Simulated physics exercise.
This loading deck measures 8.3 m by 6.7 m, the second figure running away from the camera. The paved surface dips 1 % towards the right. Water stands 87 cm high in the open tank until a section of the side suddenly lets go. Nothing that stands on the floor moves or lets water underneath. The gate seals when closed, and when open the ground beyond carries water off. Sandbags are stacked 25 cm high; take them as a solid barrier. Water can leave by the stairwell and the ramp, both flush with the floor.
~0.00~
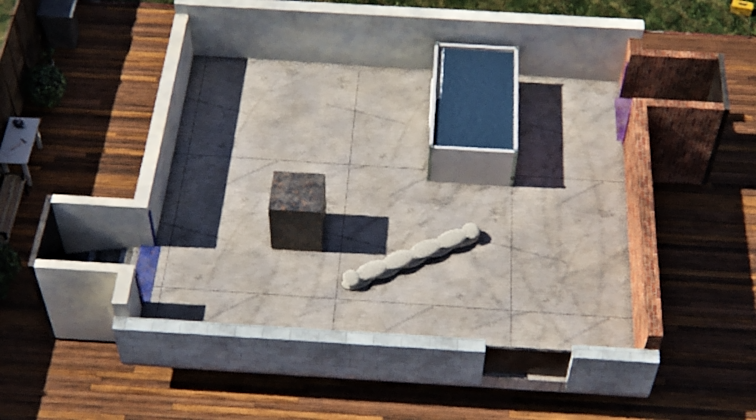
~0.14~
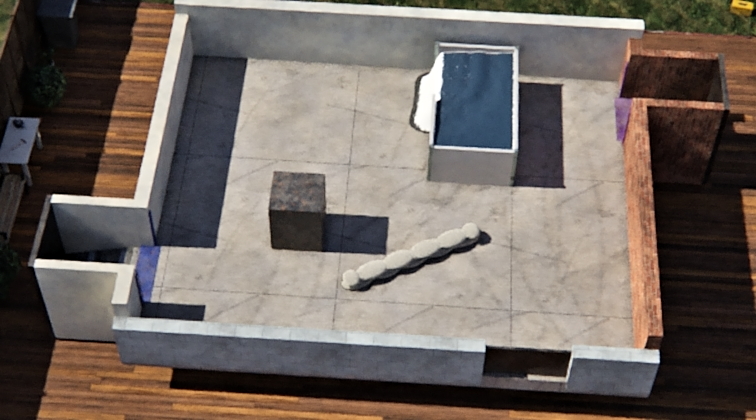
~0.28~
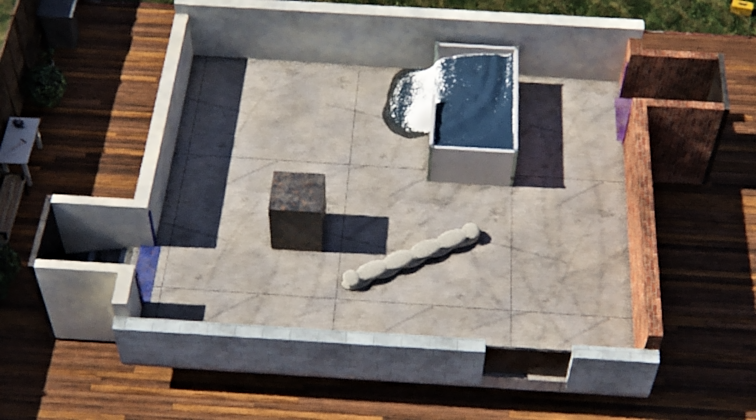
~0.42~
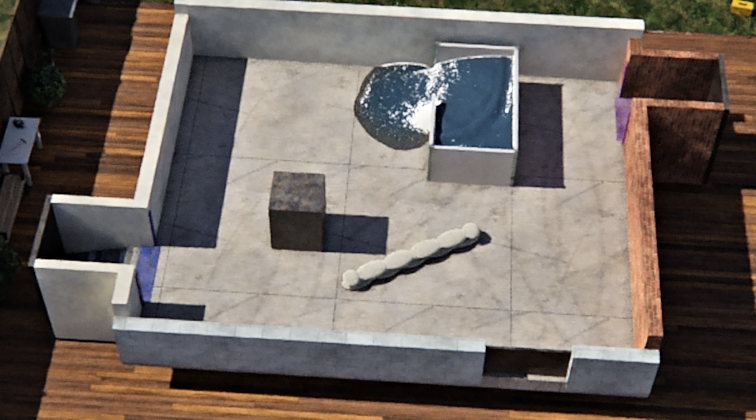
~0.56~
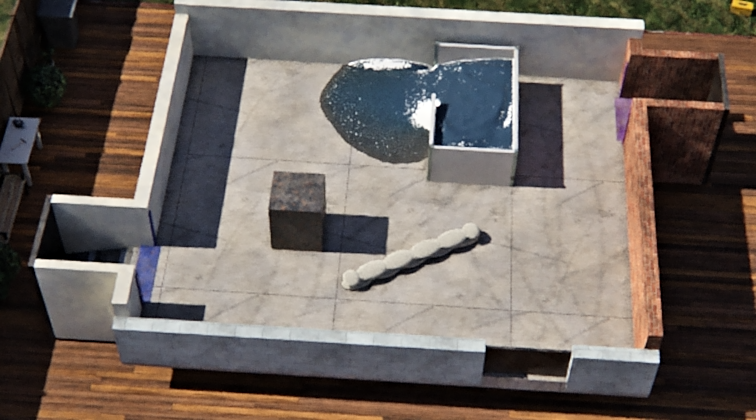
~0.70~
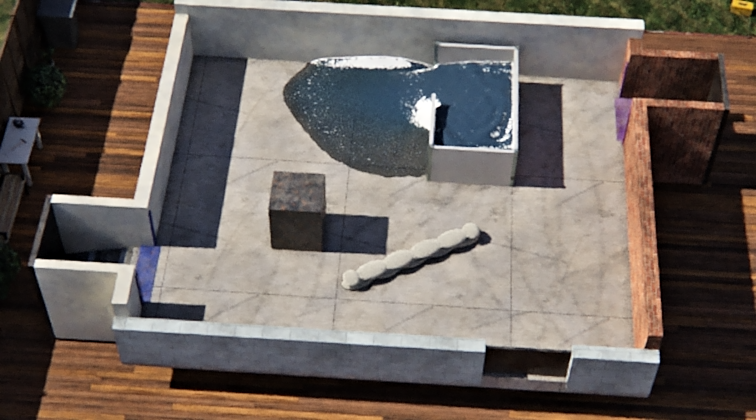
Walled paved deck seen from above, with water pouring from the left side of a raised tank and spreading leftward across the floor.
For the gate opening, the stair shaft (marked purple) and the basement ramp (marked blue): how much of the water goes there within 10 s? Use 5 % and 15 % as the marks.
Shares: The gate opening takes under 5 %; the stair shaft (marked purple) takes not even 5 %; the basement ramp (marked blue) takes from 5 to 15 %.
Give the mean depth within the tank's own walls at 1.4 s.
Some 50 cm.
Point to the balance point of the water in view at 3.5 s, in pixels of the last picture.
Around (320, 137).
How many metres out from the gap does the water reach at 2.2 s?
Roughly 5.6 m.
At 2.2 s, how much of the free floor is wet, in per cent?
Some 30 per cent of it.
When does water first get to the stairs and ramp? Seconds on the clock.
Stairs 4.0 s, ramp 2.8 s.
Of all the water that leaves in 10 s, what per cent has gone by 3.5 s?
Some 0 per cent by then.
After 1.4 s water covers 25 % of the floor and is deepest (52 cm) near (193, 61); gone so far, the gate opening 0 %, the stair shaft (marked purple) 0 %, the basement ramp (marked blue) 0 %.
After 2.2 s water covers 30 % of the floor and is deepest (46 cm) near (208, 82); gone so far, the gate opening 0 %, the stair shaft (marked purple) 0 %, the basement ramp (marked blue) 0 %.
After 3.5 s water covers 40 % of the floor and is deepest (28 cm) near (198, 81); gone so far, the gate opening 0 %, the stair shaft (marked purple) 0 %, the basement ramp (marked blue) 0 %.
After 6.0 s water covers 60 % of the floor and is deepest (22 cm) near (211, 345); gone so far, the gate opening 0 %, the stair shaft (marked purple) 0 %, the basement ramp (marked blue) 2 %.
After 10.0 s water covers 90 % of the floor and is deepest (13 cm) near (611, 372); gone so far, the gate opening 0 %, the stair shaft (marked purple) 1 %, the basement ramp (marked blue) 8 %.
